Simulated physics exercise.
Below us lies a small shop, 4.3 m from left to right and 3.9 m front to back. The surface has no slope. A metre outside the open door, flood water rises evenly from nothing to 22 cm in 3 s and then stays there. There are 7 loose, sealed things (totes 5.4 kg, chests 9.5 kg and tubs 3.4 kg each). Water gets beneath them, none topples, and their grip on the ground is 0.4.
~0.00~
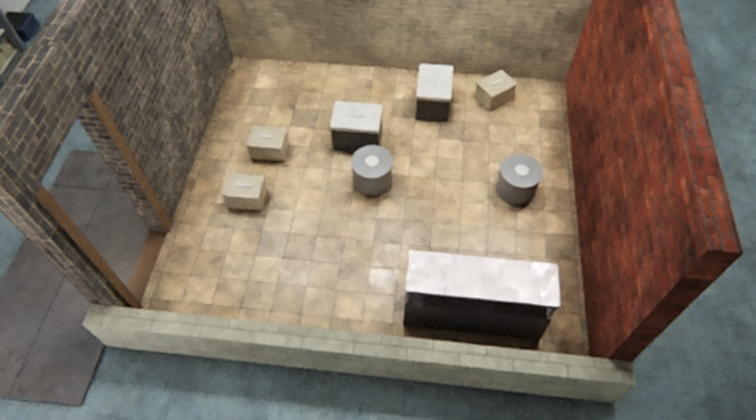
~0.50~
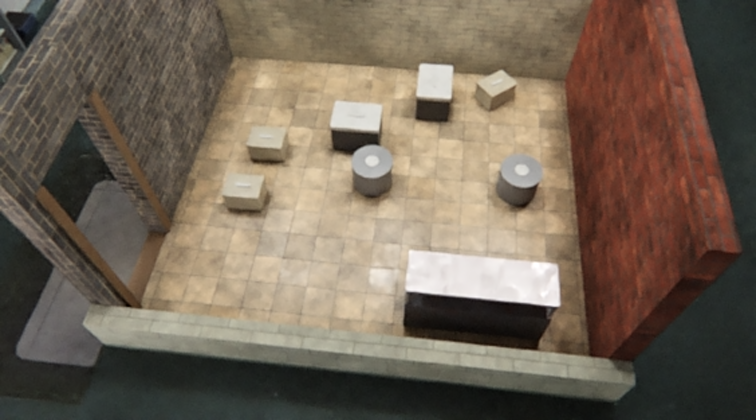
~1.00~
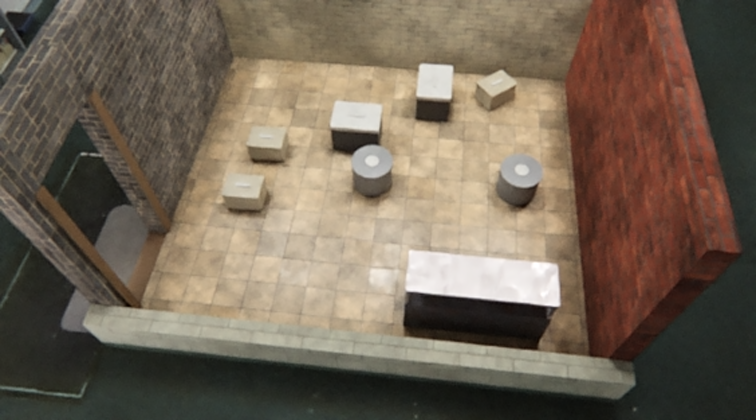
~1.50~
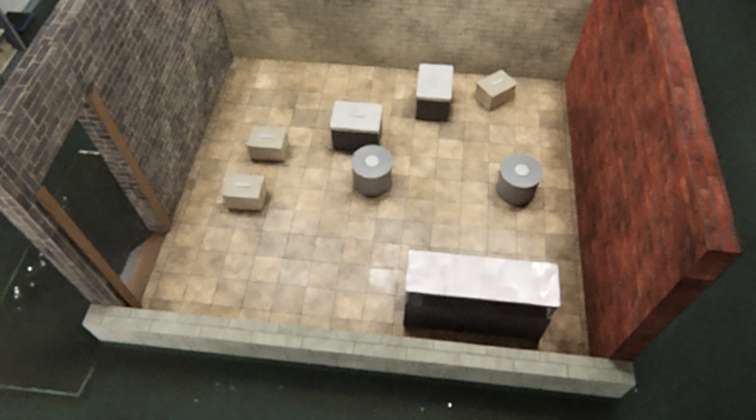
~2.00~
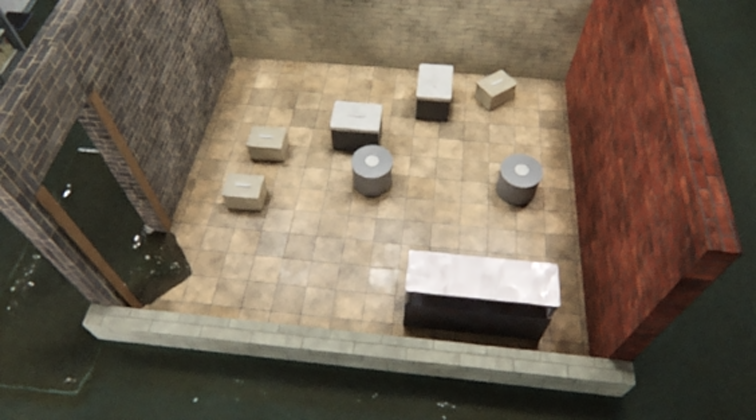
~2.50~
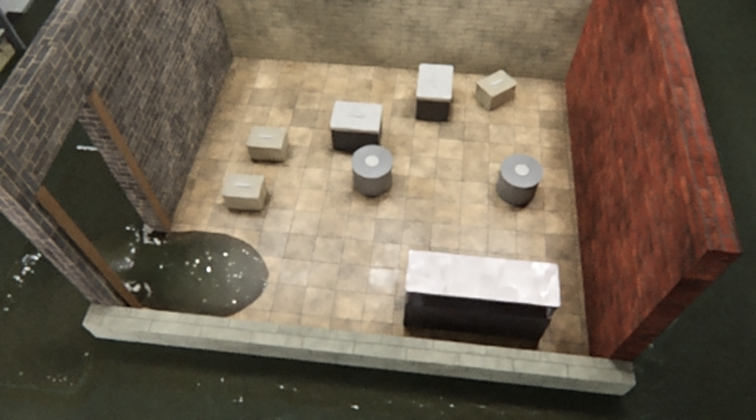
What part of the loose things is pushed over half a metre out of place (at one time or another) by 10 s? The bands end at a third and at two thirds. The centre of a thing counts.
It is between one and two thirds.
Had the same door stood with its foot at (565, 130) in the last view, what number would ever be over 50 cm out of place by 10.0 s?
Then 7.
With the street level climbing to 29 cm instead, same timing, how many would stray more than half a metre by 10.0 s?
In that case 4 of them.
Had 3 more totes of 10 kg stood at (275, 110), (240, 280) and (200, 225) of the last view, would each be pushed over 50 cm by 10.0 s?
In turn: Under, over, less.
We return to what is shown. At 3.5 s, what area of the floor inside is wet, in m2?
Roughly 3.5 m2.
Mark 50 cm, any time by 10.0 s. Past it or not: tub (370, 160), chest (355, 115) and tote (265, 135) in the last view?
In turn: Over, short of it, less.
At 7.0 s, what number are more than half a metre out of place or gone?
By then 2.
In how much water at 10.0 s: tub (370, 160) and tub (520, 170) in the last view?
About 8 and 7 cm.
After 3.5 s 0 of 7 are over 50 cm from their spots; 0 afloat.
After 4.5 s 0 of 7 are over 50 cm from their spots; 0 afloat.
After 7.0 s 2 of 7 are over 50 cm from their spots; 1 afloat.
After 10.0 s 4 of 7 are over 50 cm from their spots, and 4 have been at some point; 3 afloat.
